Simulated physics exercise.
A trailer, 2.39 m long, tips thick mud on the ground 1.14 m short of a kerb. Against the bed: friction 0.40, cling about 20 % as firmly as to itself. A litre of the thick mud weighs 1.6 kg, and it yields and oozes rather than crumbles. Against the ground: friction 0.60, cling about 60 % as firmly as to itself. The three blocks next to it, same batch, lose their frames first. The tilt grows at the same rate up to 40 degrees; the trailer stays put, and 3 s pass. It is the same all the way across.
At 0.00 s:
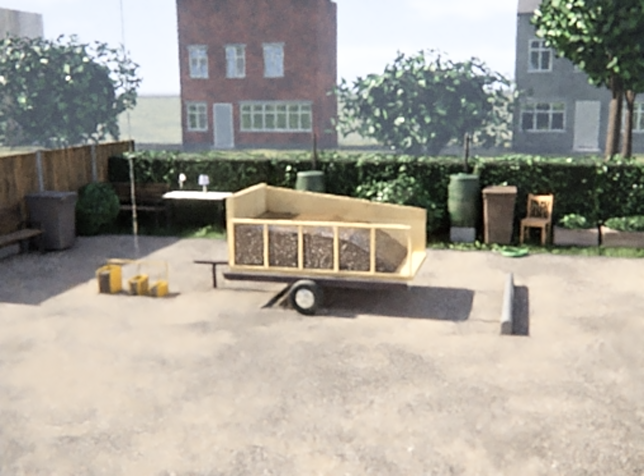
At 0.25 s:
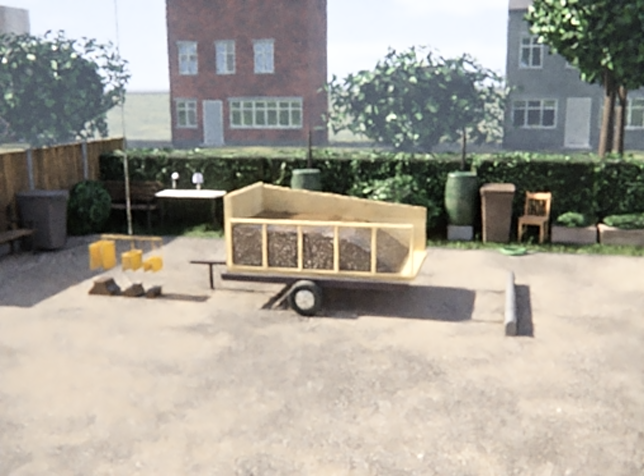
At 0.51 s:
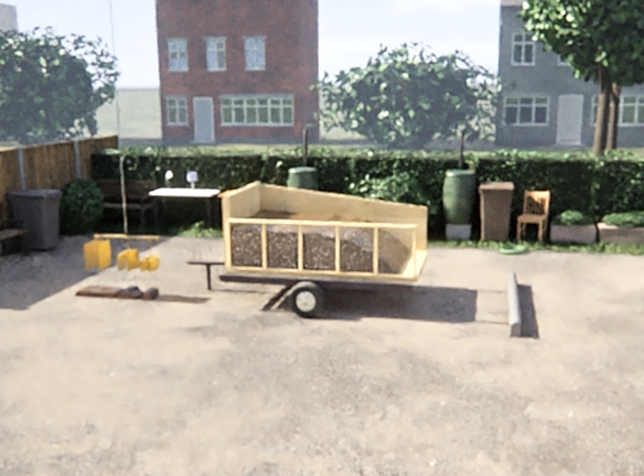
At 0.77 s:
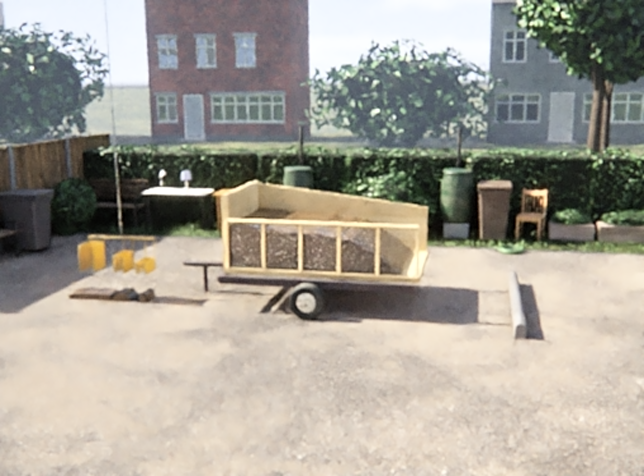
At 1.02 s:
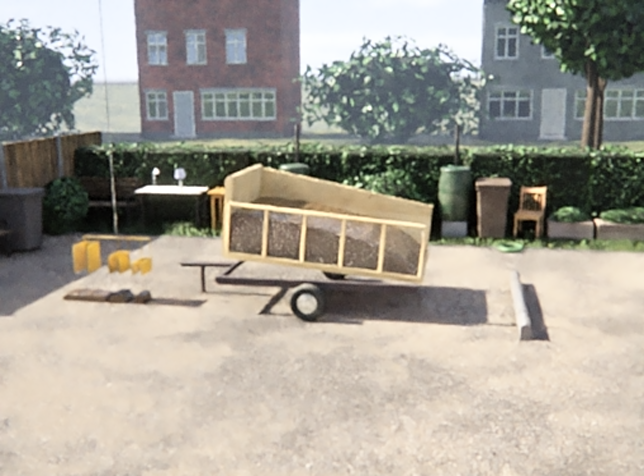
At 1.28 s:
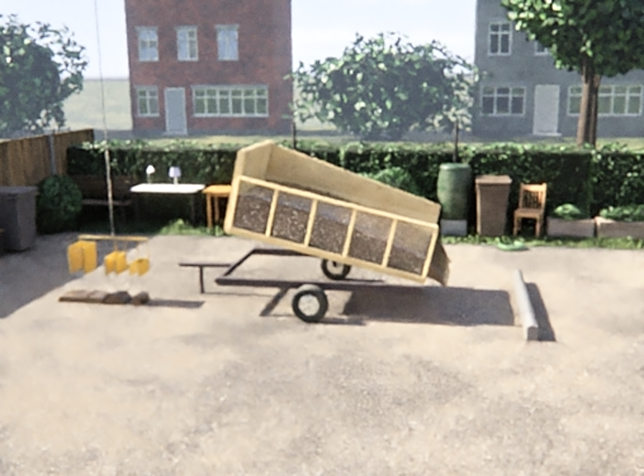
A wooden trailer bed of dark mud tilts up at its left end after yellow blocks lower.
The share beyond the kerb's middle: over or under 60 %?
The result is over 60 %.
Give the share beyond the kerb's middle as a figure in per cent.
About 70 %.
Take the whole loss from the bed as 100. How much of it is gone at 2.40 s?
Some 80 per cent.
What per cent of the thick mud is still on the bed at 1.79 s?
Near 70 %.
After 1.79 s, the tilt is 29 degrees, 68 % is on the bed and 0 % past the kerb's middle.
After 2.40 s, the tilt is 40 degrees, 18 % is on the bed and 27 % past the kerb's middle.
After 3.00 s, the tilt is 40 degrees, none is on the bed and 63 % past the kerb's middle.
After 3.61 s, the tilt is 40 degrees, none is on the bed and 68 % past the kerb's middle.
After 5.31 s, the tilt is 40 degrees, none is on the bed and 68 % past the kerb's middle.
